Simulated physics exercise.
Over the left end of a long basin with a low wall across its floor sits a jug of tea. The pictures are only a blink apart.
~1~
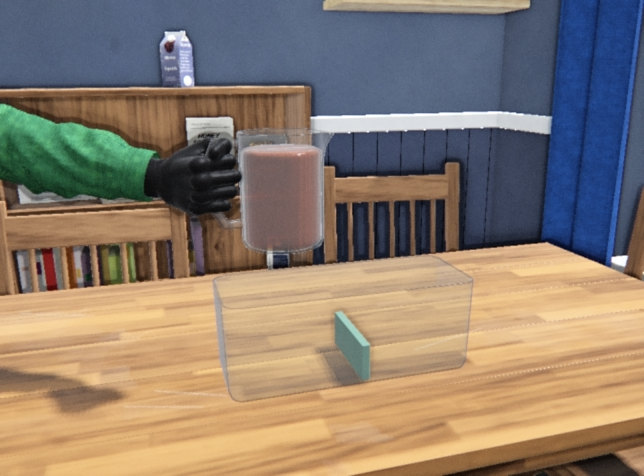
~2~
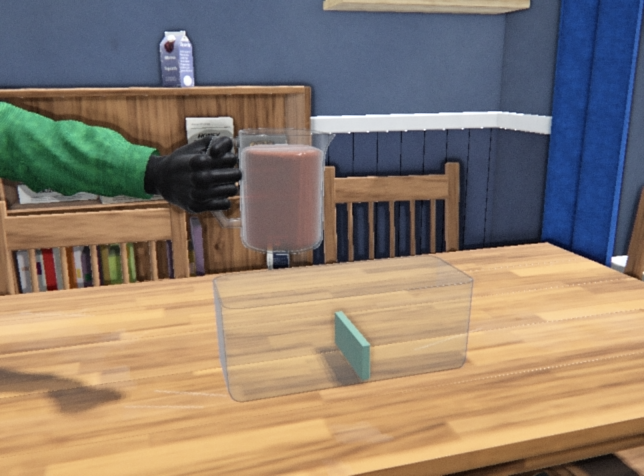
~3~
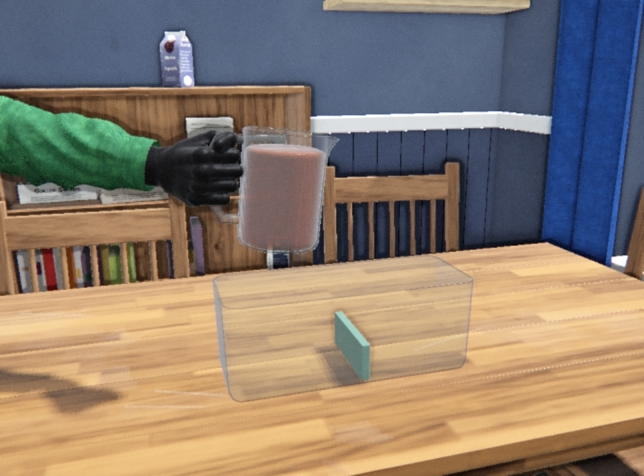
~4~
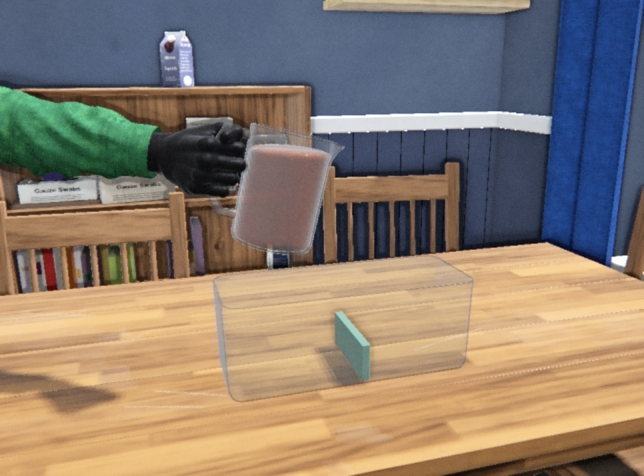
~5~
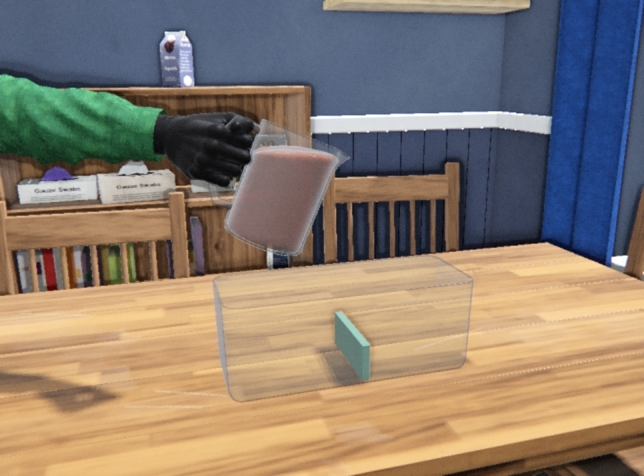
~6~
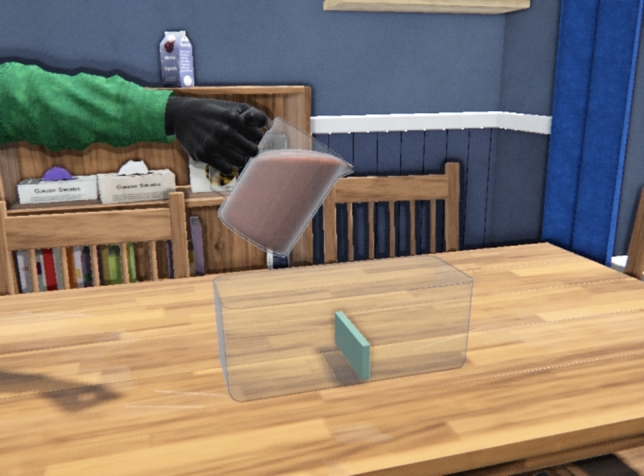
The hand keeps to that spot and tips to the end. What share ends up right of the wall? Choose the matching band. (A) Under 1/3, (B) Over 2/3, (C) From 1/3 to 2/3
(B) Over 2/3.
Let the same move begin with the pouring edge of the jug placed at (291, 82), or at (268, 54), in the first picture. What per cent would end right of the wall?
Start one gives some 60 %, start two some 30 %.
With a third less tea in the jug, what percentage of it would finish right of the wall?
Roughly 90 in a hundred.
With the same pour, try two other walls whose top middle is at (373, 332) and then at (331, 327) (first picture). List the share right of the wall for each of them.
Around 60 percent in try one and around 95 percent in try two.
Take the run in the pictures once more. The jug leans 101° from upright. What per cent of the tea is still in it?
60 per cent or so.
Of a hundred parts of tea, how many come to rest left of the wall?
That is roughly 10 percent of it.
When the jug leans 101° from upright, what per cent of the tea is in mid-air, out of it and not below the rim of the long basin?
Around 20 percent.
A moment on, the jug is tipped right over and 61 per cent is still to pour, 0 is left of the wall and 19 right of it.
Next, the jug is tipped right over and 13 per cent is still to pour, 4 is left of the wall and 71 right of it.
Then the jug is tipped right over and 1 per cent is still to pour, 7 is left of the wall and 90 right of it.
Later the jug is tipped right over and 0 per cent is still to pour, 8 is left of the wall and 91 right of it.
Finally, 9 per cent lies left of the wall, 90 right of it and 2 outside.
